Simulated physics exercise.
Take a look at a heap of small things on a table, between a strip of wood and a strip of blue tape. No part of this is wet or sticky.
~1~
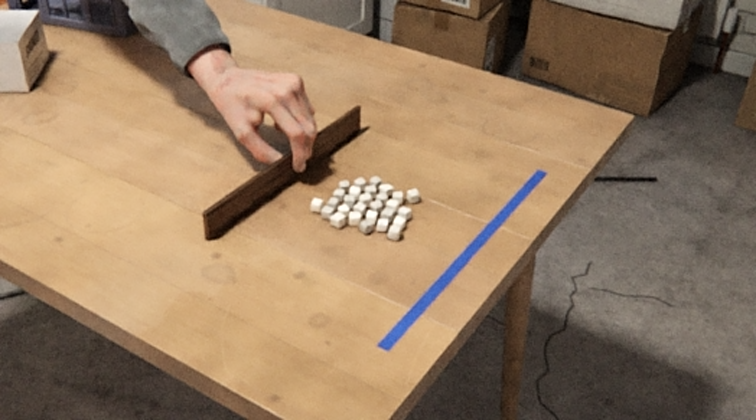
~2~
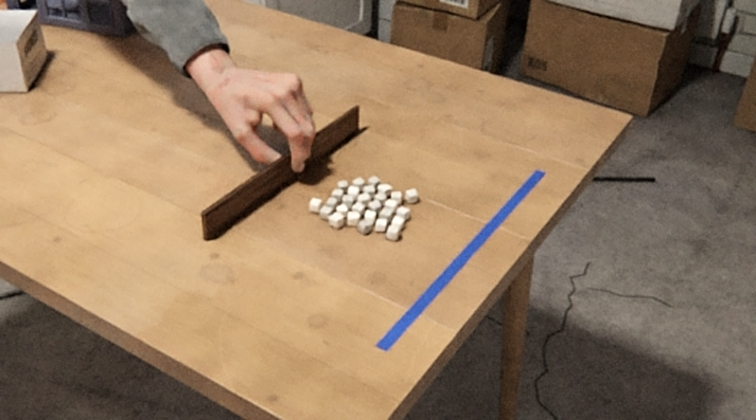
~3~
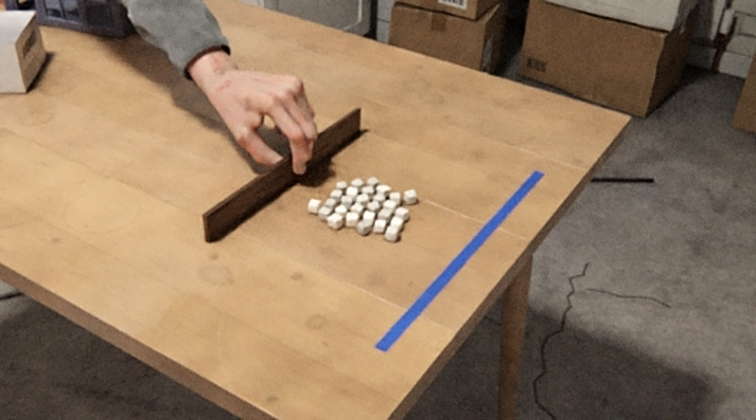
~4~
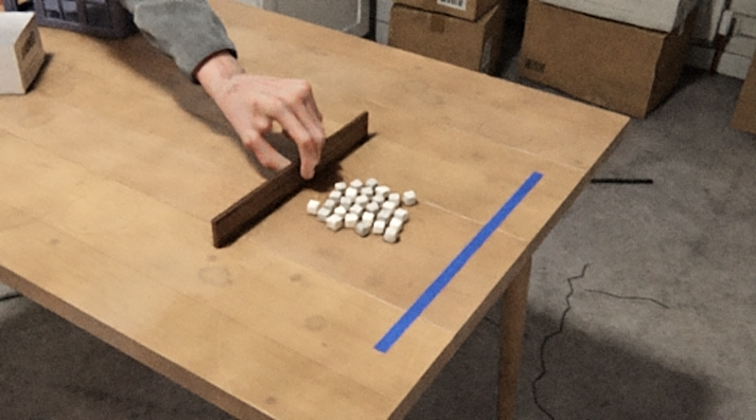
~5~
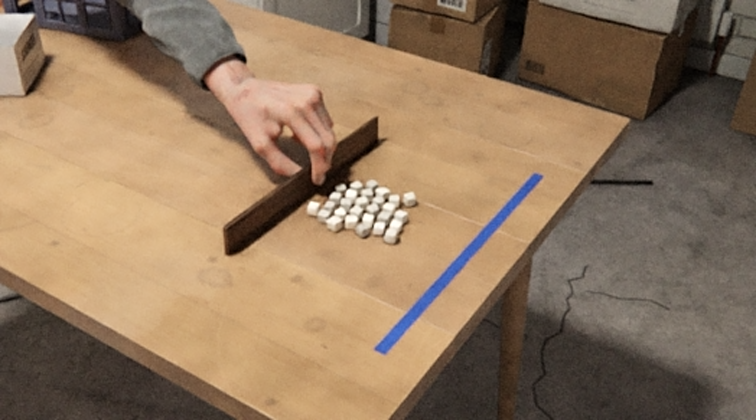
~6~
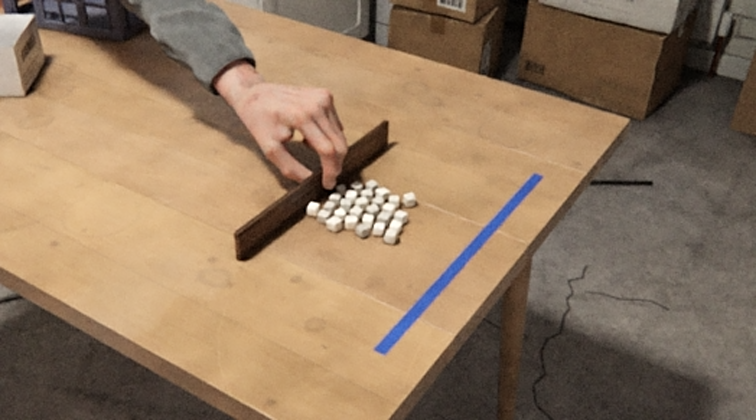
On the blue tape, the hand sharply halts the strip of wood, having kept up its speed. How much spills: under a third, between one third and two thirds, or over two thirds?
What stays on the table will be above two thirds.
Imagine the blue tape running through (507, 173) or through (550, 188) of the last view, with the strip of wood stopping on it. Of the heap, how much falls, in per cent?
It would be around 0 per cent the first time and around 70 per cent the second.
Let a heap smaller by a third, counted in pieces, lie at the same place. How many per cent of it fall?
That works out to something like 10 percent.
Just after the last frame, strip of wood still moving, near (397, 200); heap all on the table, its front near (430, 253).
A moment on, strip of wood stopped at the blue tape; heap about a tenth over the edge.
Further on, strip of wood stopped at the blue tape; heap roughly a quarter over the edge.
When it is over, strip of wood stopped at the blue tape; heap roughly a quarter over the edge.
